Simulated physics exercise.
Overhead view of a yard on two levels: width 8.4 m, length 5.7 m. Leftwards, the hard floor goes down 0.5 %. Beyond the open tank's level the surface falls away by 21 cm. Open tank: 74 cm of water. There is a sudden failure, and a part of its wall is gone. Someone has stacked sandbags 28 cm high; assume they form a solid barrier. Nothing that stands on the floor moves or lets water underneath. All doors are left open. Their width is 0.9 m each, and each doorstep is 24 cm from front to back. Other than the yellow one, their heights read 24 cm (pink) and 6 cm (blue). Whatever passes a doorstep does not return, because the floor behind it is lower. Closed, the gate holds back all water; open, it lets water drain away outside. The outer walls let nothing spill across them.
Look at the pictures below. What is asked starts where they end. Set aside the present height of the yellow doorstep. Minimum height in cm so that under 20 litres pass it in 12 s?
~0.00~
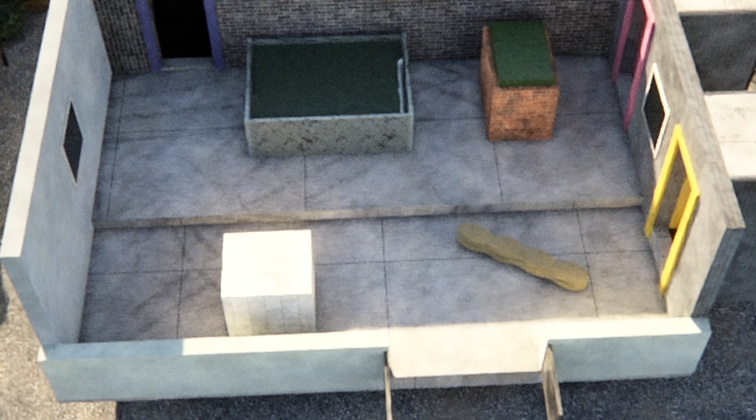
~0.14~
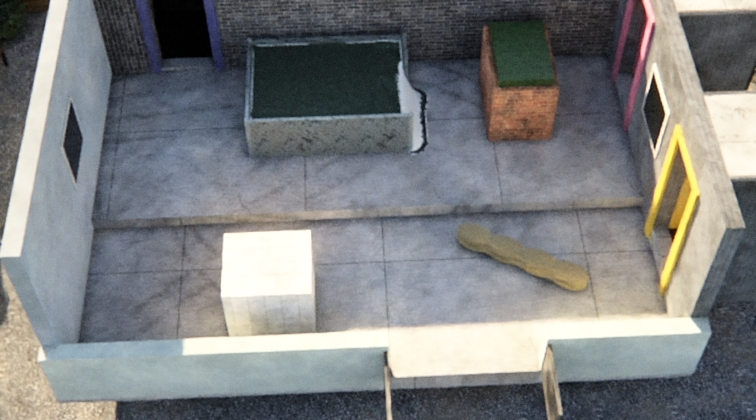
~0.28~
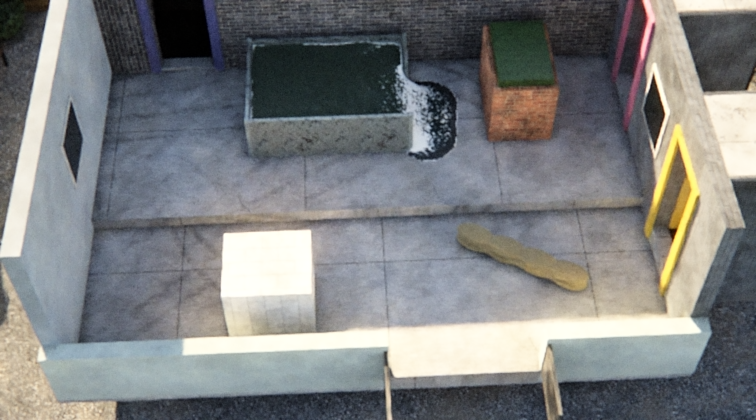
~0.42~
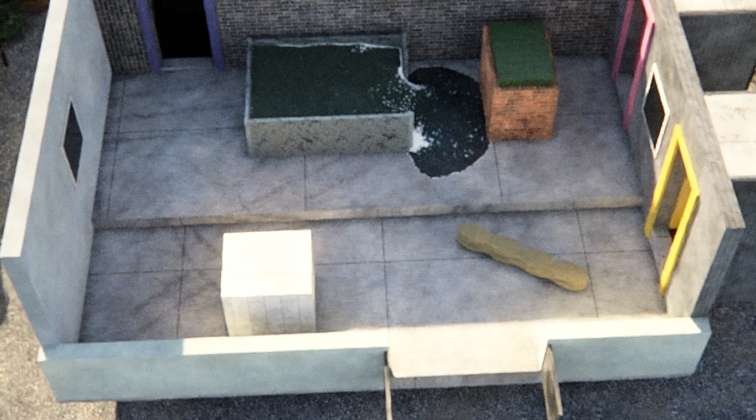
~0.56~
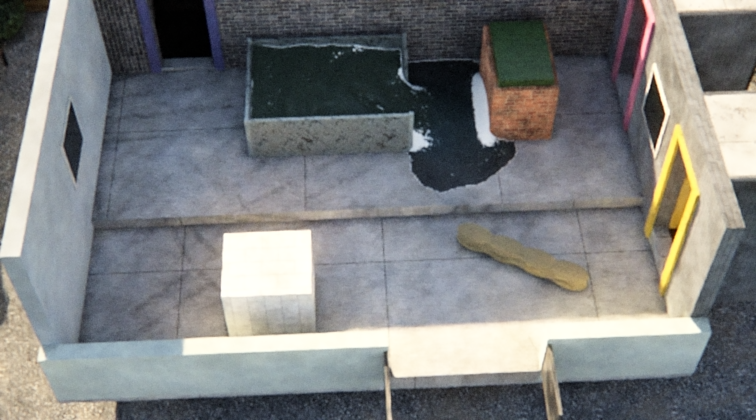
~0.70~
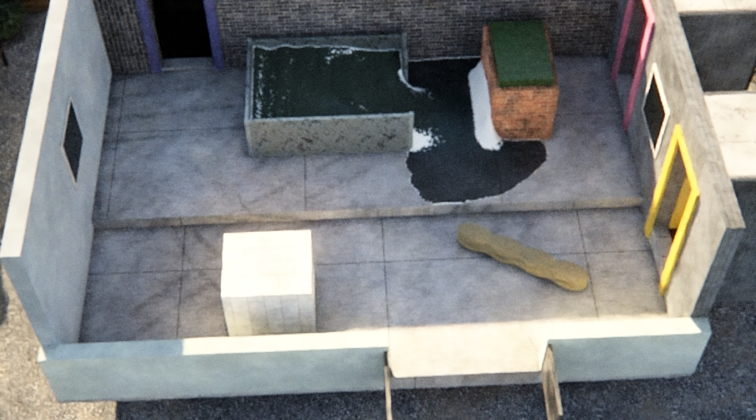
I would say 26 cm.
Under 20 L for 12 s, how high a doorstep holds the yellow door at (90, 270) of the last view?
Around 10.5 cm would do it.
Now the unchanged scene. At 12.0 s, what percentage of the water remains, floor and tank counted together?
Remaining share: Around 92 %.
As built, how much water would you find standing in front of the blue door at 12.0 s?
1.0 cm.
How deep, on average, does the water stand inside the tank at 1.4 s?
Close to 48 cm deep on average.
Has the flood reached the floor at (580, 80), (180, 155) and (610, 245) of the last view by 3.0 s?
Taking the spots one by one: Swamped, untouched, swamped.
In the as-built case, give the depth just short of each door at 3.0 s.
Reading in centimetres: Yellow = 31, pink = 11, blue = 4.
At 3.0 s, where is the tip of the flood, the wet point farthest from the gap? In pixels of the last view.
Look about (669, 349) in the last picture.
After 1.4 s water covers 20 % of the floor, deepest (50 cm) near (473, 118); it has not reached the yellow door.
After 3.0 s water covers 35 % of the floor, deepest (35 cm) near (667, 338); 31 cm at the yellow door, 8 litres in over its 26 cm doorstep.
After 12.0 s water covers 85 % of the floor, deepest (16 cm) near (140, 373); 13 cm at the yellow door, 19 litres in over its 26 cm doorstep.
At the yellow door as built, the water arrived by 1.8 s and peaked near 33 cm at 2.8 s.
Run again over the same 12 s with other heights there, 45 litres in over 22 cm, 7 litres over 29.5 cm. The limit of 20 litres is kept from about 26 cm up.
